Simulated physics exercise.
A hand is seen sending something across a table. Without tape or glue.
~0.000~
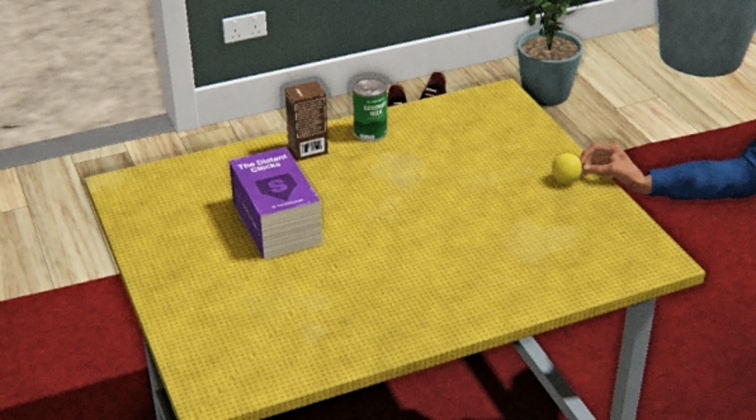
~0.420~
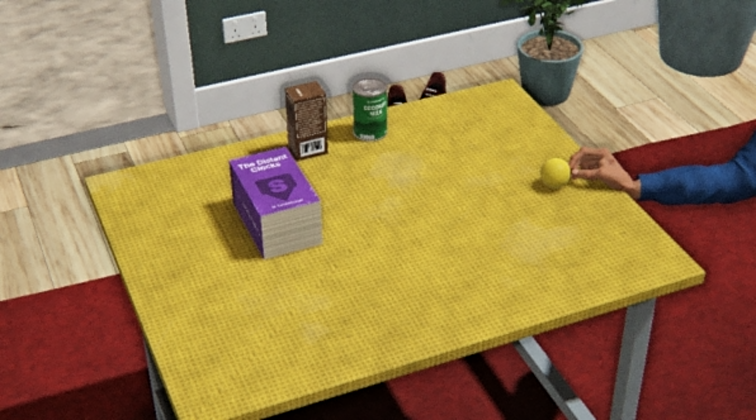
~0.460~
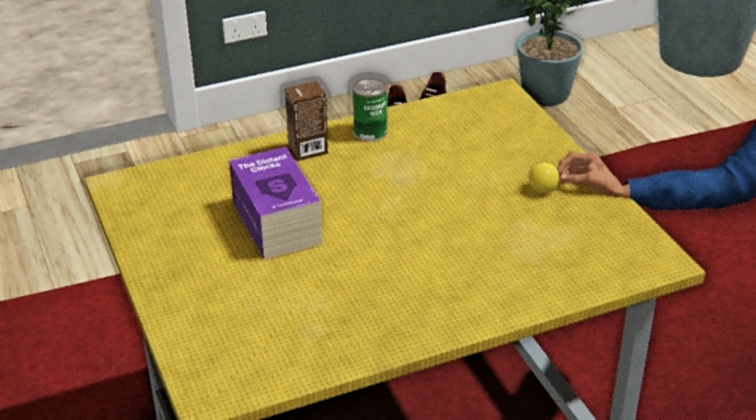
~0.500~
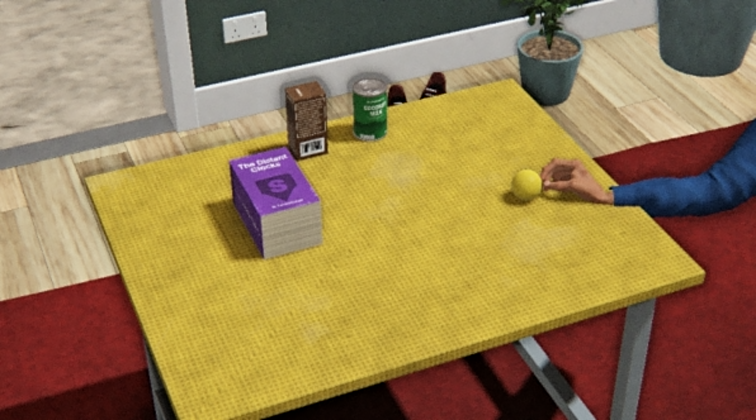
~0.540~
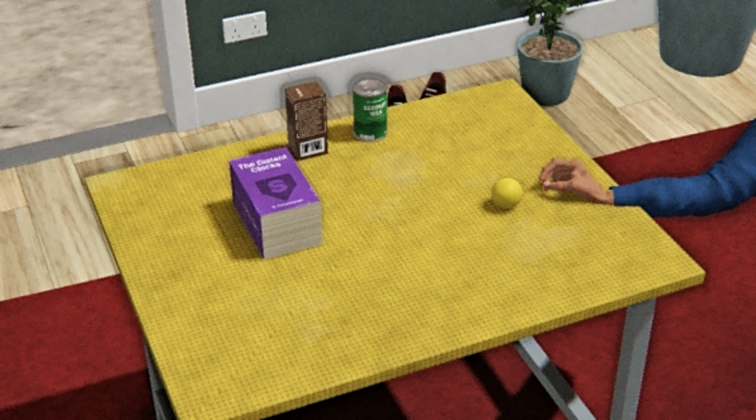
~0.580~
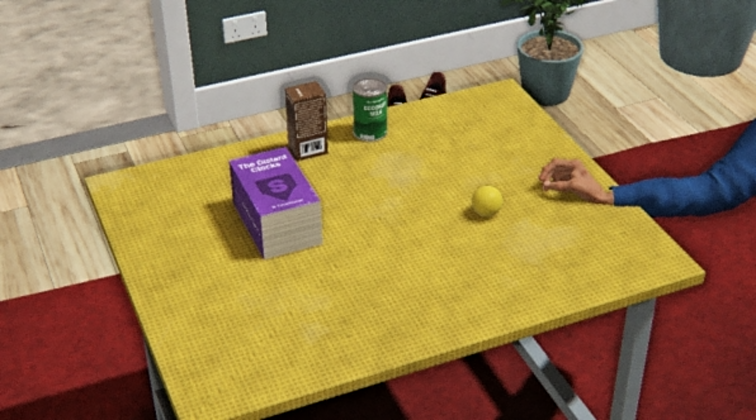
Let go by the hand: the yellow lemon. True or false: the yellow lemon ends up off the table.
True.
Around 0.98 s, yellow lemon displaced well along near (295, 279).
Around 1.48 s, yellow lemon now off the table.
Finally (1.9 s), off the table, yellow lemon.
